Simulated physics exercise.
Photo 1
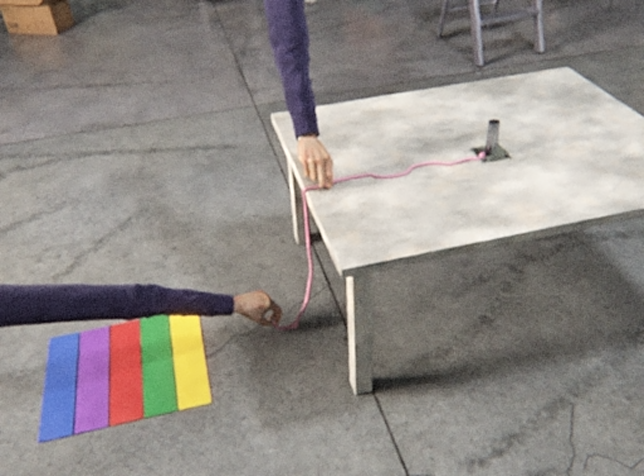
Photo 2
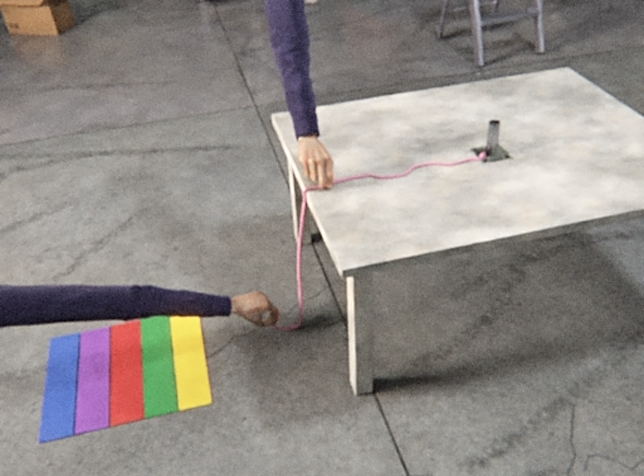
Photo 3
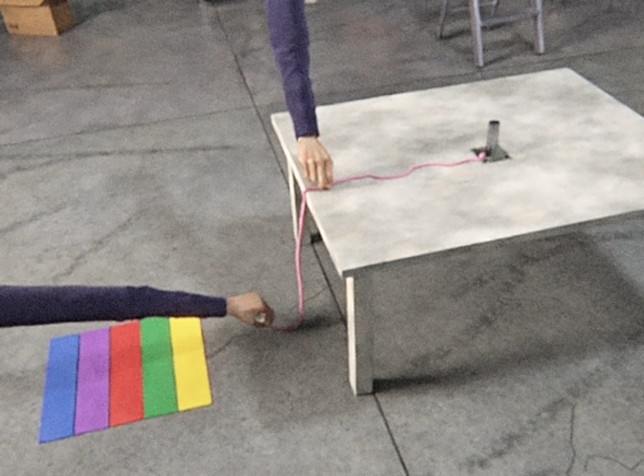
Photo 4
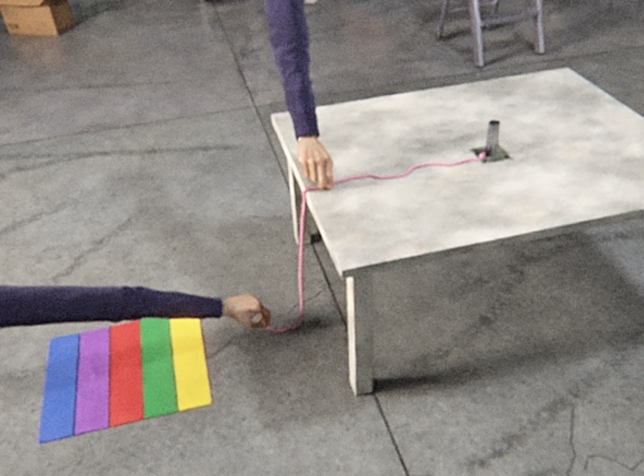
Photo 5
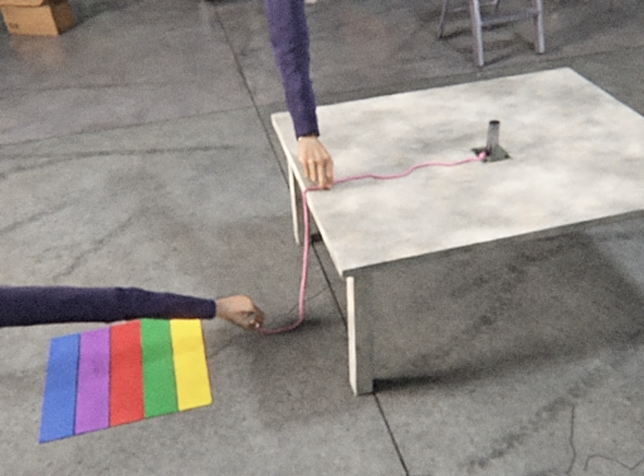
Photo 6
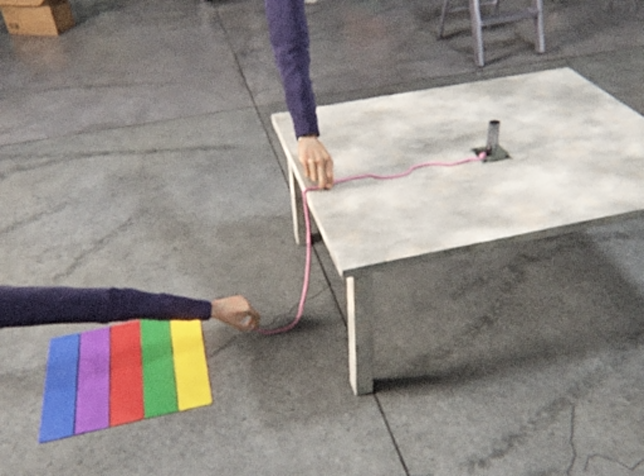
Two arms in dark purple sleeves work at a low, pale mottled table on a grey concrete floor, seen from above and to one side by a still camera. A pink cord runs from a short dark post across the tabletop to a hand pinching it at the left edge, then hangs down, with blue, purple, red, green and yellow strips lying at lower left. The lower hand, holding the cord near its end, draws it slightly leftward while the upper hand stays in place.
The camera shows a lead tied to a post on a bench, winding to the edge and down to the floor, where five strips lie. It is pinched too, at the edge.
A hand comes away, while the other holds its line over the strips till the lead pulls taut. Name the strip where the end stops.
Green.
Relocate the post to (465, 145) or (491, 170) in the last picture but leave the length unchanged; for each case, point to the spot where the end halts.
The two spots are (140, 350) and (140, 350), in that order.
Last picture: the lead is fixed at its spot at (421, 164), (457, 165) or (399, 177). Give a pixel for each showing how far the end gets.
Estimated pixels in sequence: (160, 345), (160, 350) and (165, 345).
Early on, end near (219, 335); short of the strips.
Midway, end near (178, 343); over yellow.
At the end of the slack, end near (155, 349); over green. It gets as far as the green strip.
